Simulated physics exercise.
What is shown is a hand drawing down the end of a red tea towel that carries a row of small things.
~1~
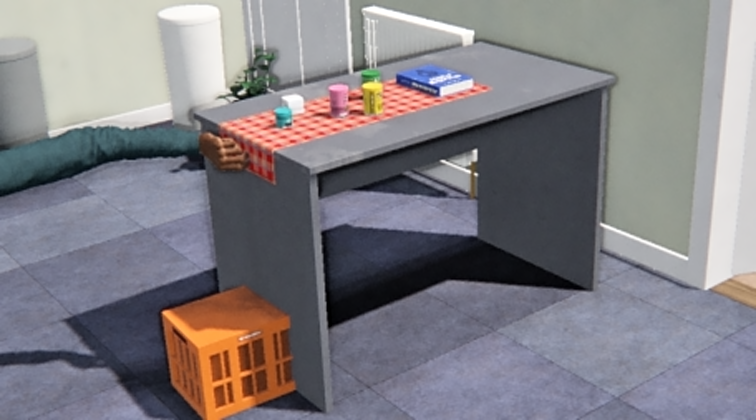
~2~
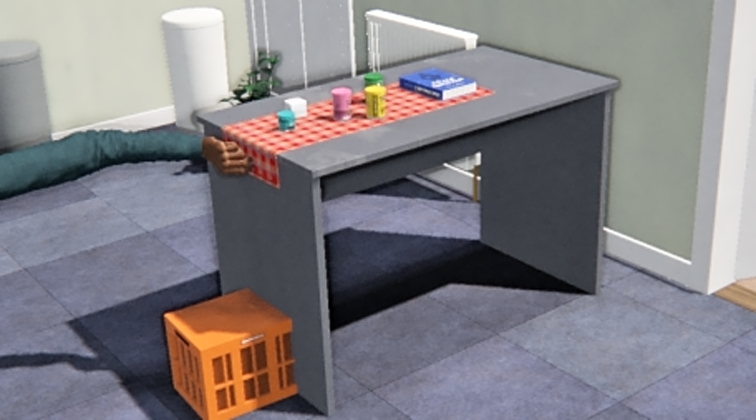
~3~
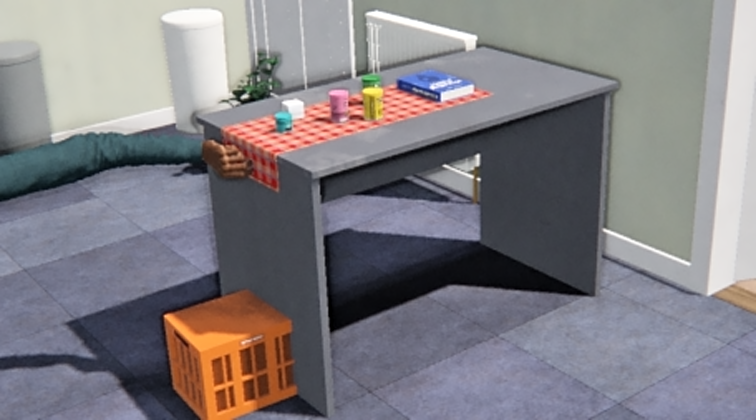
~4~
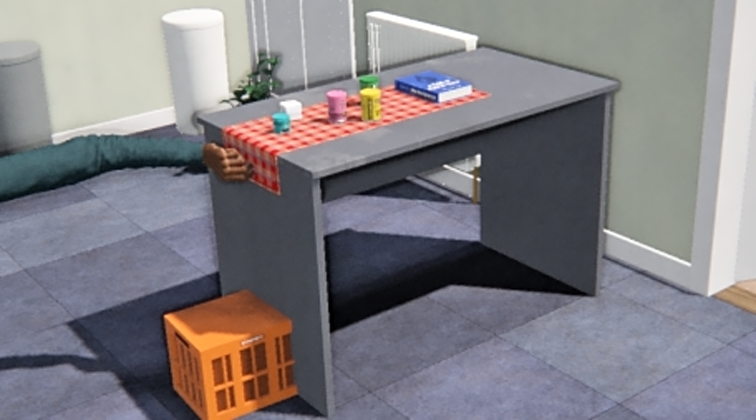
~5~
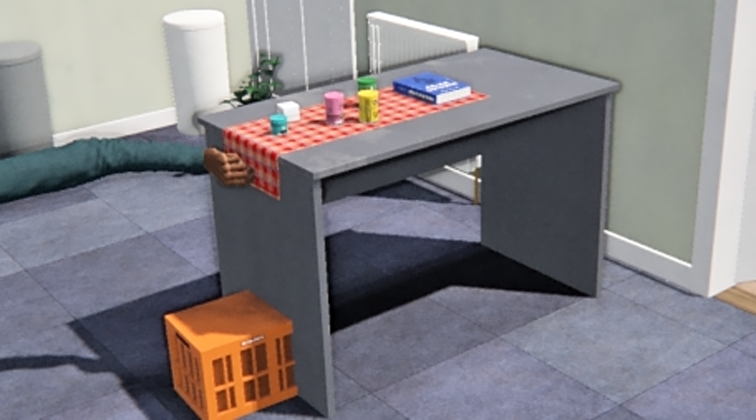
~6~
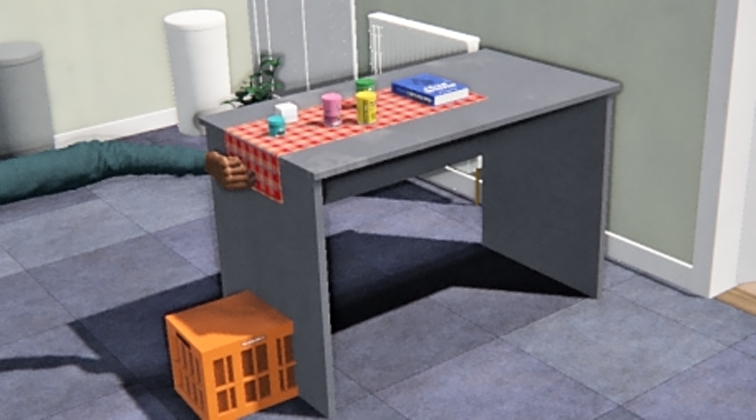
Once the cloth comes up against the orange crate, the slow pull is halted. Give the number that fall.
The number that drops will be four.
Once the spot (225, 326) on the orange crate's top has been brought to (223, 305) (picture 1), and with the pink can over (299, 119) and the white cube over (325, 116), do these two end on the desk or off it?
So the pink can leaves, and the white cube leaves.
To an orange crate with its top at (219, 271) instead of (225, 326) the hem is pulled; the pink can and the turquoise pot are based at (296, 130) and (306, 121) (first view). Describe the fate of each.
In the end the pink can is no longer on top and the turquoise pot is no longer on top.
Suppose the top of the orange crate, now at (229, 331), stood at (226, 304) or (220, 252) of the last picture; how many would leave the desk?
The count comes out 3 and 1.
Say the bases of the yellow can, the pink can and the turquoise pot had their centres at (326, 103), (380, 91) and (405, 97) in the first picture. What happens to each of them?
Each in turn: The yellow can goes down, the pink can stays aloft, the turquoise pot stays aloft.
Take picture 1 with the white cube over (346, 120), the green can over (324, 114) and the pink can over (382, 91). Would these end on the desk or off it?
White cube - leaves the top. Green can - leaves the top. Pink can - stays aboard.
Soon after, hem near (257, 245); turquoise pot gone.
After that, hem near (259, 286); turquoise pot, white cube and pink can gone.
In the end, hem on the crate; turquoise pot, white cube, pink can and yellow can gone. The count of fallen things is four.
